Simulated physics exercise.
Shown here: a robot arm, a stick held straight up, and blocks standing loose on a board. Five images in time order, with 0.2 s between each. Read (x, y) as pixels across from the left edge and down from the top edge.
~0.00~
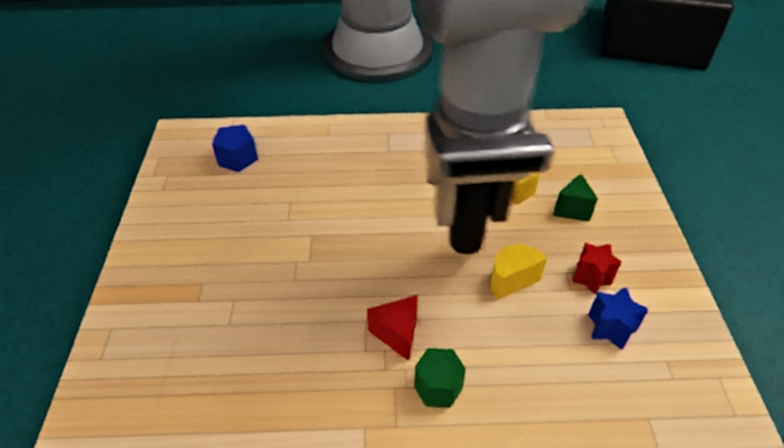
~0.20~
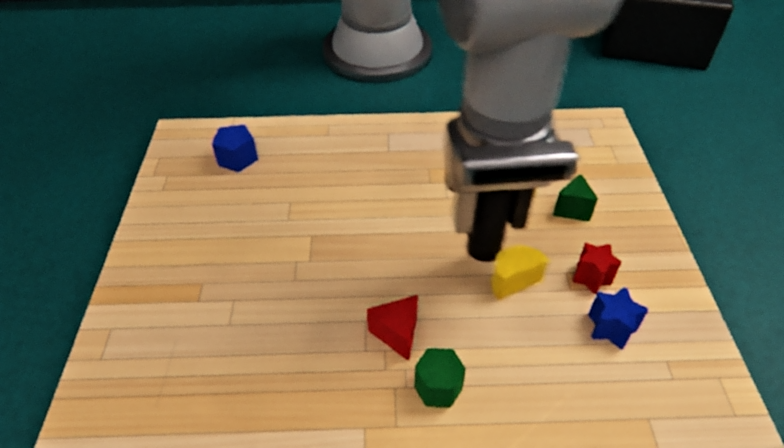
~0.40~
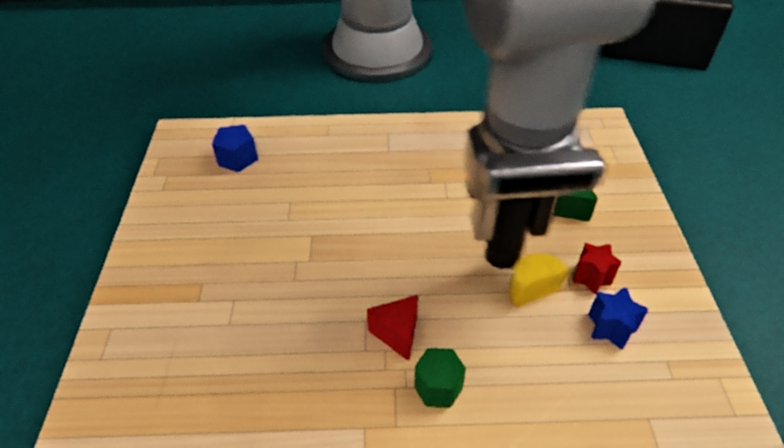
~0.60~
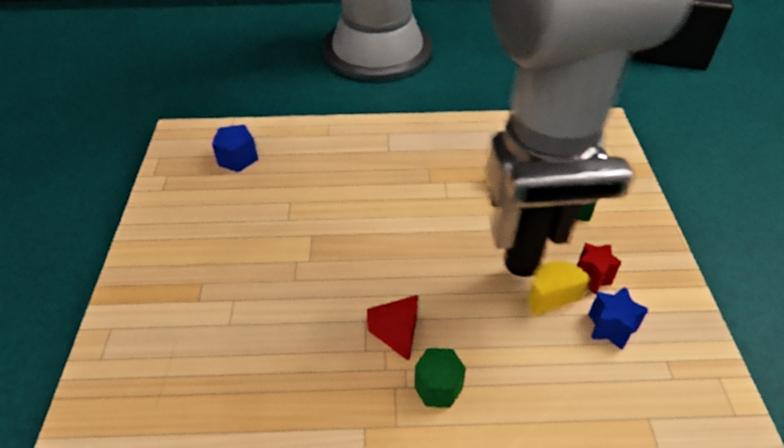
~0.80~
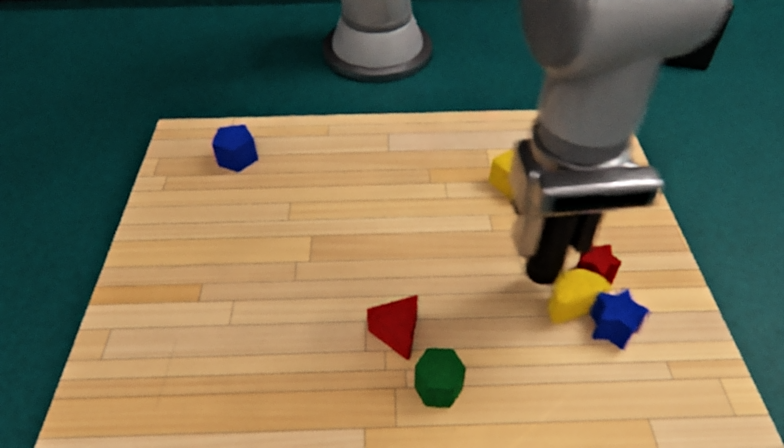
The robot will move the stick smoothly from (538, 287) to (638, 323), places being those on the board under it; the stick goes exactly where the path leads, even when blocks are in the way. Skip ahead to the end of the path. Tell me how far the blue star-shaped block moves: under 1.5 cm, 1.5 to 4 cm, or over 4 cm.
I'd go with over 4 cm for this block.
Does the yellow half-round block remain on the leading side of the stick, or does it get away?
Most likely the yellow half-round block stays ahead.
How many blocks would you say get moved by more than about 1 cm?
My answer is two.
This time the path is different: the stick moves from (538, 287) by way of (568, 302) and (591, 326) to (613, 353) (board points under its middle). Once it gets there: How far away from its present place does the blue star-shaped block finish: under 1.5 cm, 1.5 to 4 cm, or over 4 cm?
Over 4 cm.
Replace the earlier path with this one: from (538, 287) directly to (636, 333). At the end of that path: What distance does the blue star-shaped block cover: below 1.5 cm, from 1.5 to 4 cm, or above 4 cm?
Travel: Beyond 4 cm.
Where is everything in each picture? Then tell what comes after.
The first picture shows stick's lower end at (466, 243); yellow half-round block at (517, 259); red star-shaped block at (600, 256); blue star-shaped block at (621, 306).
The second picture shows stick at (484, 249); blocks still.
The third picture shows stick at (502, 257); yellow half-round block at (538, 267).
The fourth picture shows stick at (522, 264); yellow half-round block at (558, 276).
The fifth picture shows stick at (542, 272); yellow half-round block at (580, 284); red star-shaped block at (600, 256); blue star-shaped block at (623, 307).
What follows on the original path. Halfway along, stick at (594, 290); yellow half-round block at (636, 299), turned 20° anticlockwise; blue star-shaped block at (667, 325), turned 45° clockwise.
At the end, stick at (646, 308); yellow half-round block at (690, 321); red star-shaped block still; blue star-shaped block at (717, 353), turned 55° clockwise.
